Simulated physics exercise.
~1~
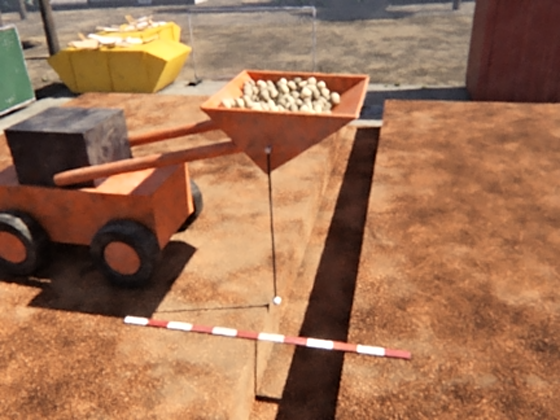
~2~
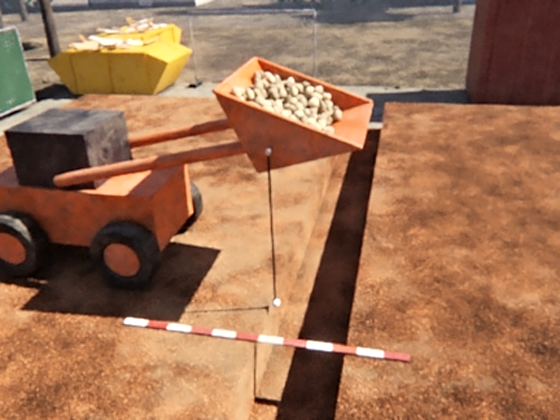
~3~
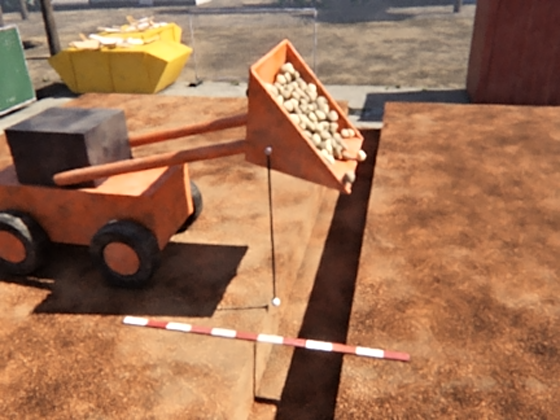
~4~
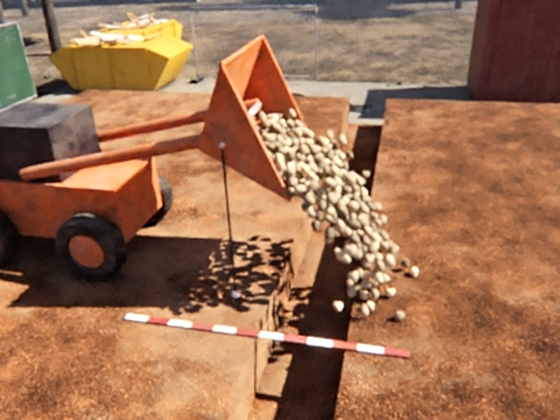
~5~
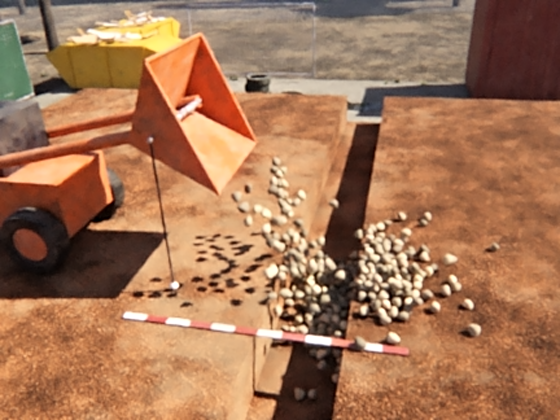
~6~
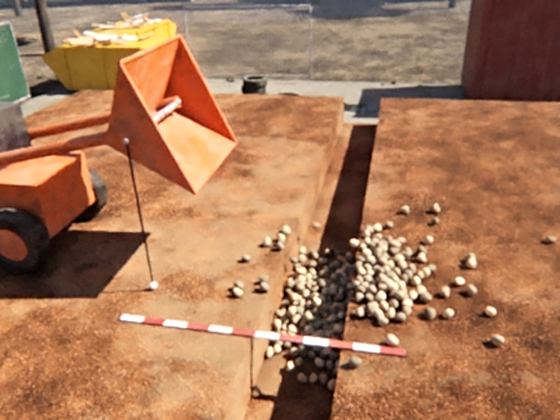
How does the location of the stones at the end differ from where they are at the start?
At the start the stones sit together in the loader's raised bucket. At the end they lie lower down and further right, mostly in the trench, with others scattered on the ground on both sides of it.
